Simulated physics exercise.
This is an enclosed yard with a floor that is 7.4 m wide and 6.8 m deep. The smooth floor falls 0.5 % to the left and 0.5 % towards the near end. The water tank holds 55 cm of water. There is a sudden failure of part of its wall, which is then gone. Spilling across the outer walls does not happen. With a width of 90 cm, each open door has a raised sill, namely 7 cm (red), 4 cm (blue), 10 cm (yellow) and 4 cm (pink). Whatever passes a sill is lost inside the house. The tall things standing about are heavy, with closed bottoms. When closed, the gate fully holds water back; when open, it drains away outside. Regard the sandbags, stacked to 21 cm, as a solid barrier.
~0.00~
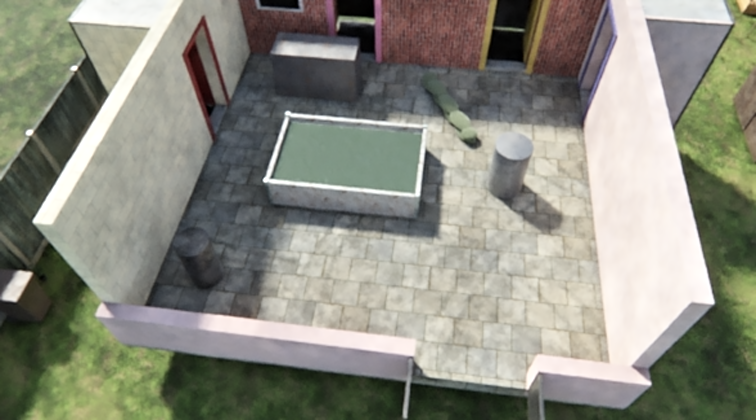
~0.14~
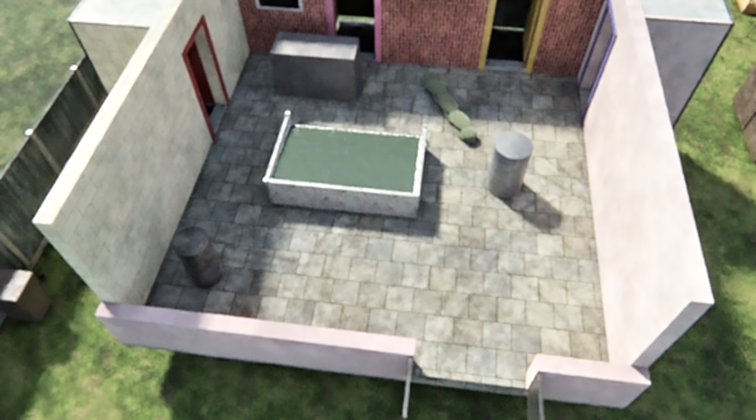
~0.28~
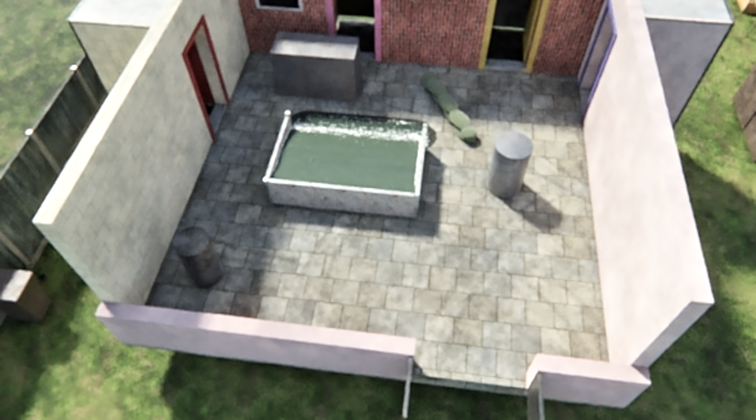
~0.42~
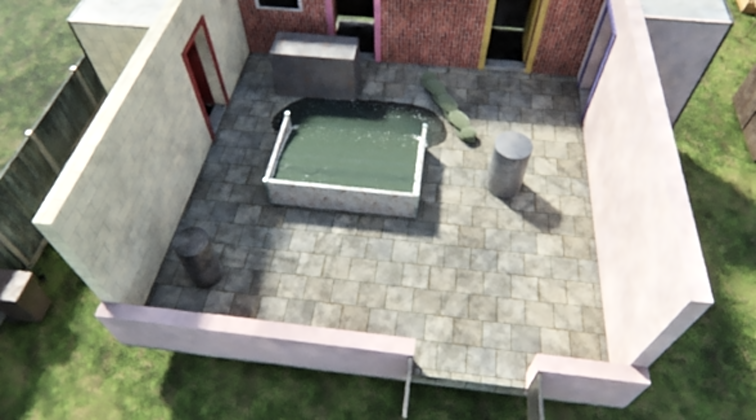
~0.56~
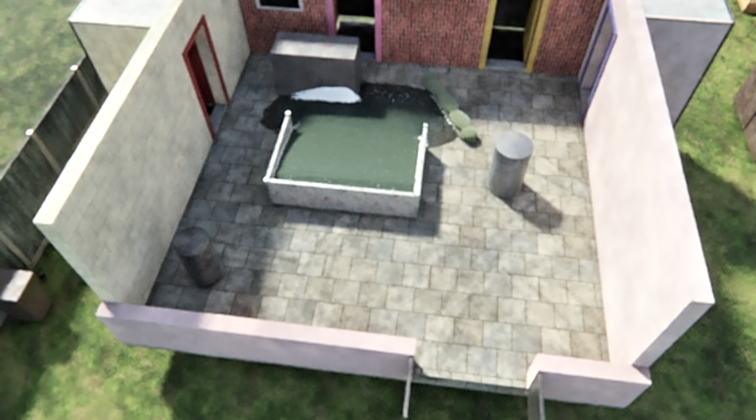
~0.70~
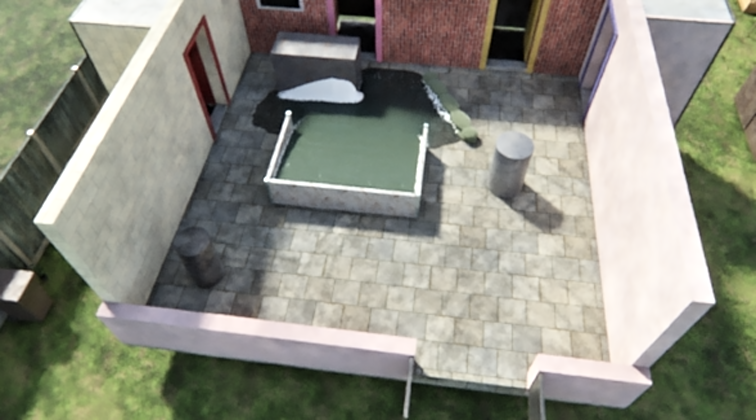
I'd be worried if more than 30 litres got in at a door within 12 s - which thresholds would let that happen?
Red door: Outstrips the figure. Blue door: Outstrips the figure. Yellow door: Lags behind the figure. Pink door: Outstrips the figure.
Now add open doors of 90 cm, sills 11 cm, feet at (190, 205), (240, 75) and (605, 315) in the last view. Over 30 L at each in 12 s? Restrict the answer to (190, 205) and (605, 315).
The first door falls short and the second falls short.
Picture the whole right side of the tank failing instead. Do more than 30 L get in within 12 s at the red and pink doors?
Compared with that limit, red falls short while pink falls short.
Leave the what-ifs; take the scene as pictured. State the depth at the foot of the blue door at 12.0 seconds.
The mean depth is around 0.5 cm.
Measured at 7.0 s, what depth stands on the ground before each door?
Depths: Red door 9 cm, blue door 3 cm, yellow door 1 cm, pink door 7 cm.
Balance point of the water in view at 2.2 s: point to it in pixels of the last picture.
I'd put it close to (357, 123).
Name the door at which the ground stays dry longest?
The blue one.
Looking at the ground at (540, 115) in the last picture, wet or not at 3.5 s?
By then the spot is drenched.
After 1.4 s water covers 15 % of the floor and is deepest (44 cm) near (406, 68); red door not reached, blue door not reached, yellow door not reached, pink door 11 cm at the sill, 16 L in.
After 2.2 s water covers 25 % of the floor and is deepest (36 cm) near (406, 68); red door 18 cm at the sill, 18 L in, blue door not reached, yellow door 5 cm at the sill, 0 L in, pink door 15 cm at the sill, 58 L in.
After 3.5 s water covers 45 % of the floor and is deepest (25 cm) near (288, 60); red door 16 cm at the sill, 87 L in, blue door 6 cm at the sill, 24 L in, yellow door 3 cm at the sill, 0 L in, pink door 11 cm at the sill, 110 L in.
After 7.0 s water covers 75 % of the floor and is deepest (14 cm) near (143, 314); red door 9 cm at the sill, 134 L in, blue door 3 cm at the sill, 56 L in, yellow door 1 cm at the sill, 0 L in, pink door 7 cm at the sill, 154 L in.
After 12.0 s water covers 85 % of the floor and is deepest (9 cm) near (138, 324); red door 6 cm at the sill, 138 L in, blue door 1 cm at the sill, 57 L in, yellow door 2 cm at the sill, 0 L in, pink door 5 cm at the sill, 163 L in.
